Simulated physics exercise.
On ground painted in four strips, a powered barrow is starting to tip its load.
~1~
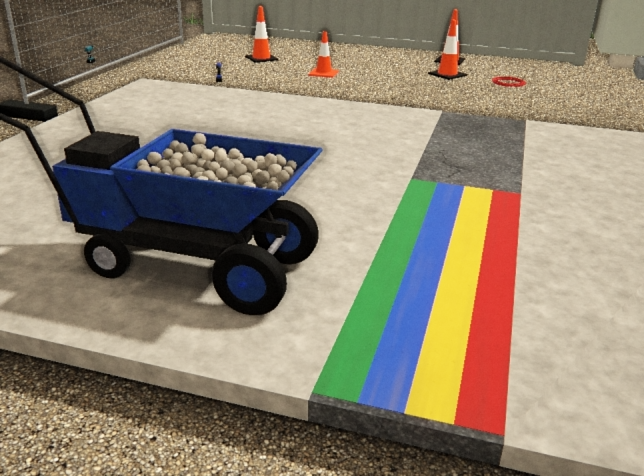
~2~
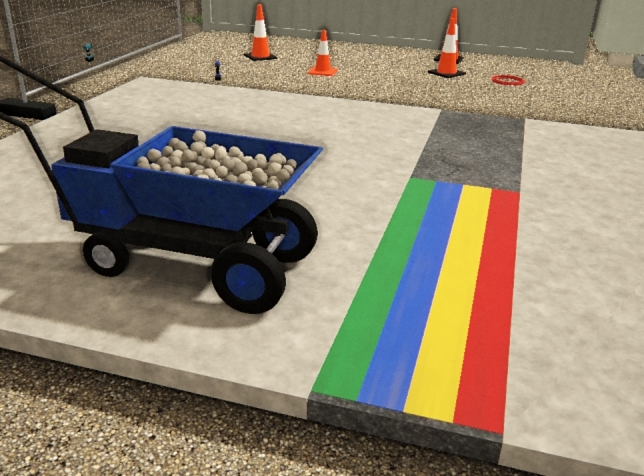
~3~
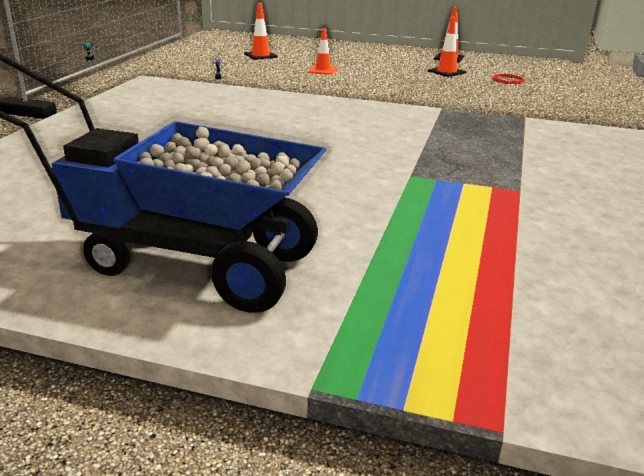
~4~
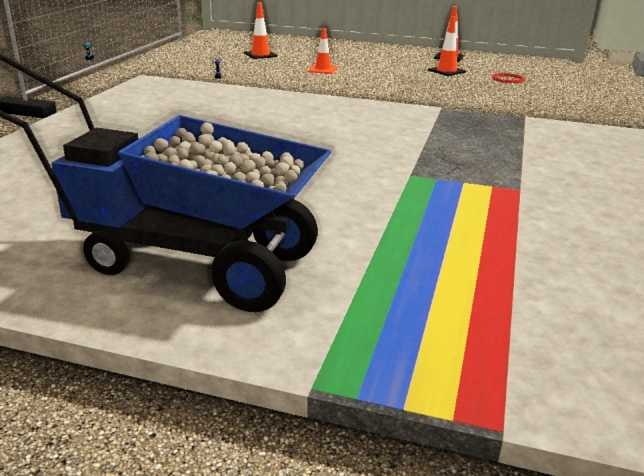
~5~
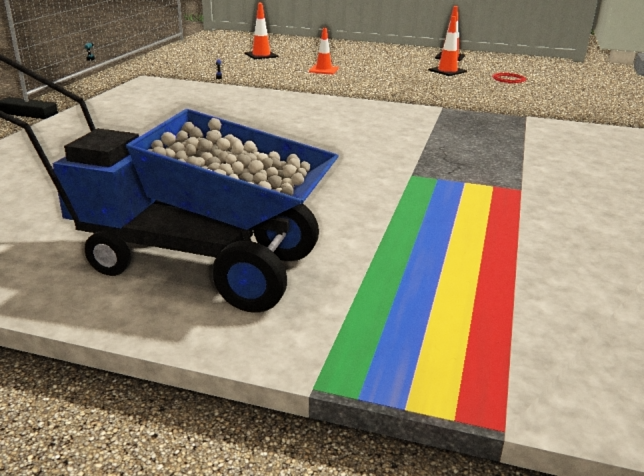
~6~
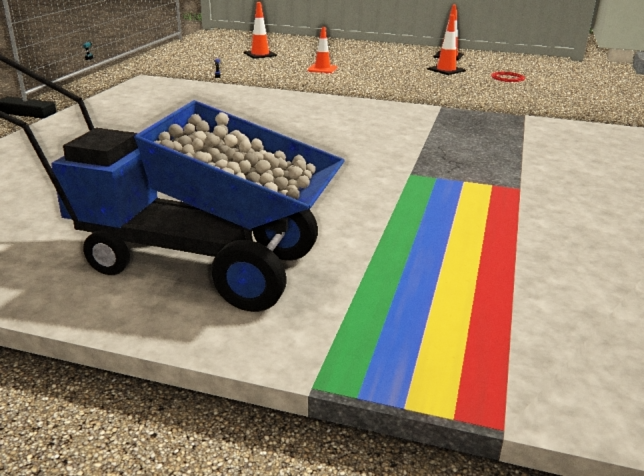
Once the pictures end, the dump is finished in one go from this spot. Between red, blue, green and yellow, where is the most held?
On blue.
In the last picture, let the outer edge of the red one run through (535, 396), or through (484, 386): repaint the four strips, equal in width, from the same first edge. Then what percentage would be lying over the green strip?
The first comes to 20 per cent and the second to 10 per cent.
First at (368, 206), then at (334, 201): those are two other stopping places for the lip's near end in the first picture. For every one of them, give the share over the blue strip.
The first stopping place yields 0 % and the other yields 10 %.
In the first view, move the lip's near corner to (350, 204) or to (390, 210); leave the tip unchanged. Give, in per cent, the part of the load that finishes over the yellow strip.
In turn, around 30 per cent and 10 per cent.
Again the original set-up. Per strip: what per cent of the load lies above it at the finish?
Split by strip in per cent: Green 15; blue 30; yellow 20; red 10.
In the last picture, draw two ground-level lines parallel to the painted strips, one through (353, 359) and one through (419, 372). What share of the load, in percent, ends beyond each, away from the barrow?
80 % and 30 %.
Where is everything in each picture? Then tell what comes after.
In the first frame, lip of the skip at (283, 194), level; top of the load at (208, 167), river pebbles; green strip at (351, 358); blue strip at (394, 367); yellow strip at (438, 376); red strip at (484, 386).
In the second frame, lip of the skip at (283, 193), level; top of the load at (203, 163).
In the third frame, lip of the skip at (287, 194), tipped barely; top of the load at (195, 165).
In the fourth frame, lip of the skip at (293, 197), tipped a little; top of the load at (195, 149).
In the fifth frame, lip of the skip at (301, 202), tipped a little; top of the load at (191, 151).
In the sixth frame, lip of the skip at (308, 207), tipped clearly; top of the load at (206, 151); green strip at (350, 354); blue strip at (393, 363); yellow strip at (438, 372); red strip at (484, 381).
Soon after the last picture, skip tipped steeply; all in the skip.
A little later, skip tipped right over; about two thirds in the skip; a small part over the green strip; about a quarter over the blue strip; a stray few over the yellow strip.
Later still, skip tipped right over; about a quarter in the skip; about a quarter over the green strip; about a third over the blue strip; about a quarter over the yellow strip; a small part over the red strip; a stray few off the paint.
At rest, skip tipped right over; about a quarter in the skip; about a quarter over the green strip; about a third over the blue strip; about a quarter over the yellow strip; a small part over the red strip; a stray few off the paint.
